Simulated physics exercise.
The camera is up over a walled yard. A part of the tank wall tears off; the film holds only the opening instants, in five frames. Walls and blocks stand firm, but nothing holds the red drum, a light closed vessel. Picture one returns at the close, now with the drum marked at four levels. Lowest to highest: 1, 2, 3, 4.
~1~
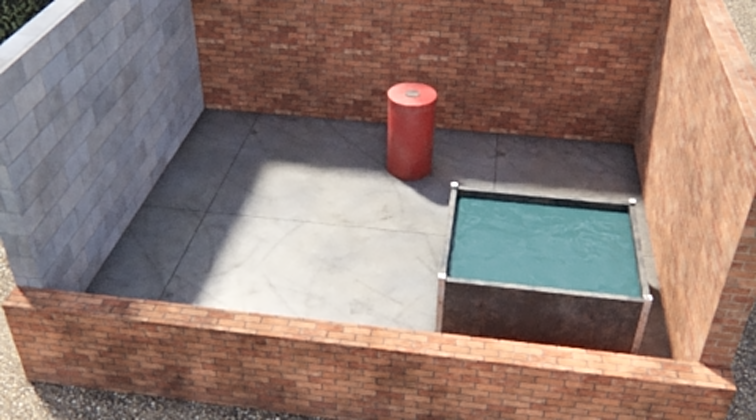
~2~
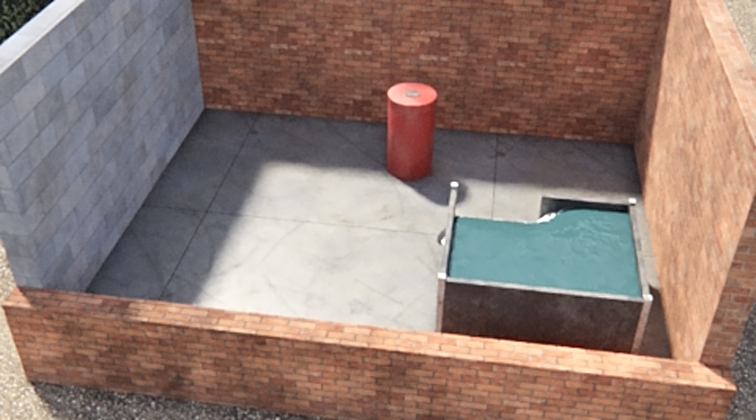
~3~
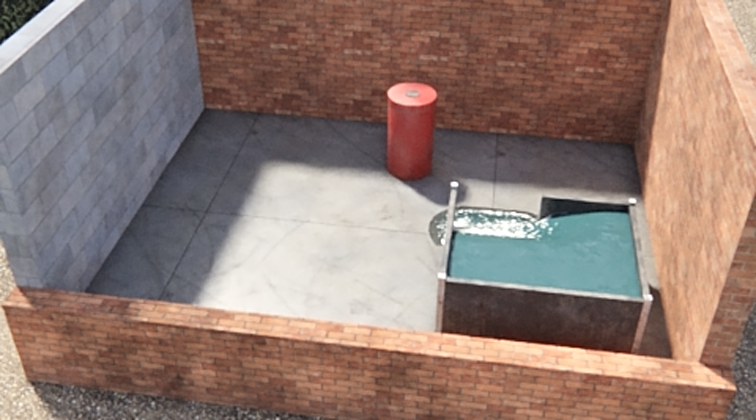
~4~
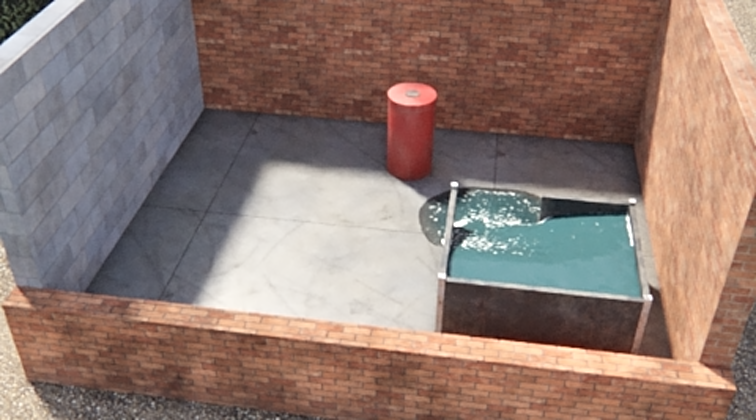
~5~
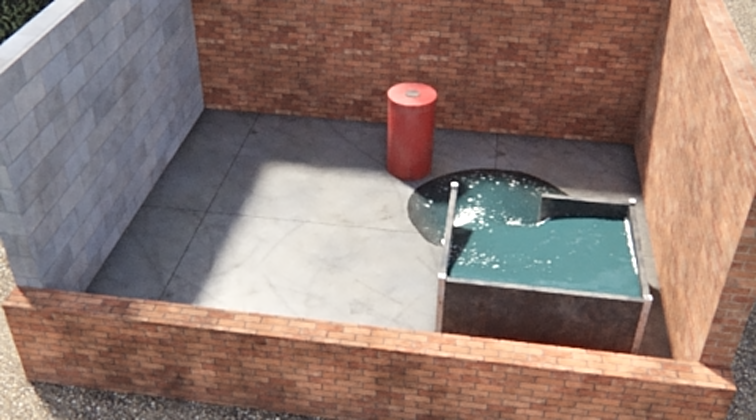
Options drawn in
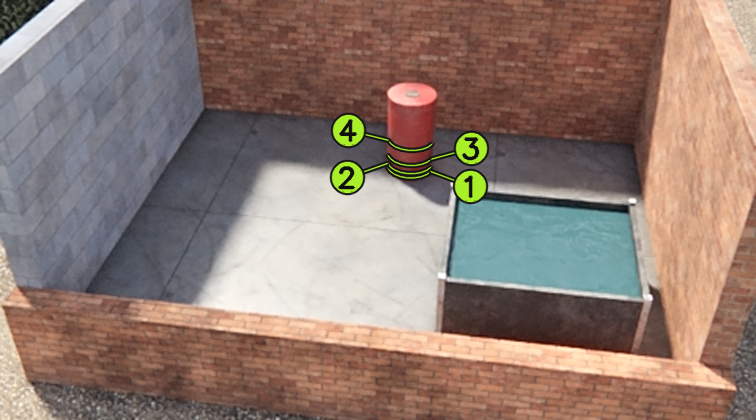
Blue-green water fills a dark open-topped tank at the right of a walled yard, seen from above by a camera that stays still. A red drum stands on the grey concrete near the back, between a pale block wall on the left and brick walls elsewhere. The water drops at the tank's back, pours out over the floor behind and left, and spreads, foaming, towards the unmoving drum.
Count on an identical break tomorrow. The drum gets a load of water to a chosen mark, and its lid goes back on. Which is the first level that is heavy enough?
4.
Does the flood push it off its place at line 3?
Yes, it does.
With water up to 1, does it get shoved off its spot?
Yes, it does.
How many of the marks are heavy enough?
One of the four.
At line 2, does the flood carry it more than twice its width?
Yes, it does.
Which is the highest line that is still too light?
Here it is line 3.
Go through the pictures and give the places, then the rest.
The first frame shows lid of the red drum at (412, 94); tank full, its middle at (542, 246).
In the second frame, water covers 2 % of the ground, mostly out of sight from here.
In the third frame, water covers 4 % of the ground, mostly out of sight from here.
In the fourth frame, 7 % of the ground wet, in view closest to the drum at (435, 200).
The fifth frame shows lid of the red drum at (412, 94); 10 % of the ground wet, in view closest to the drum at (425, 189).
On the marked copy, 1 at (407, 177); 2 at (407, 173); 3 at (407, 165); 4 at (408, 150); from the bottom up 1, 2, 3, 4.
With 1, it is pushed about 6 times its own width away.
With 2, it is pushed about 5 times its own width away.
With 3, it is pushed about its own width away.
With 4, it does not move.
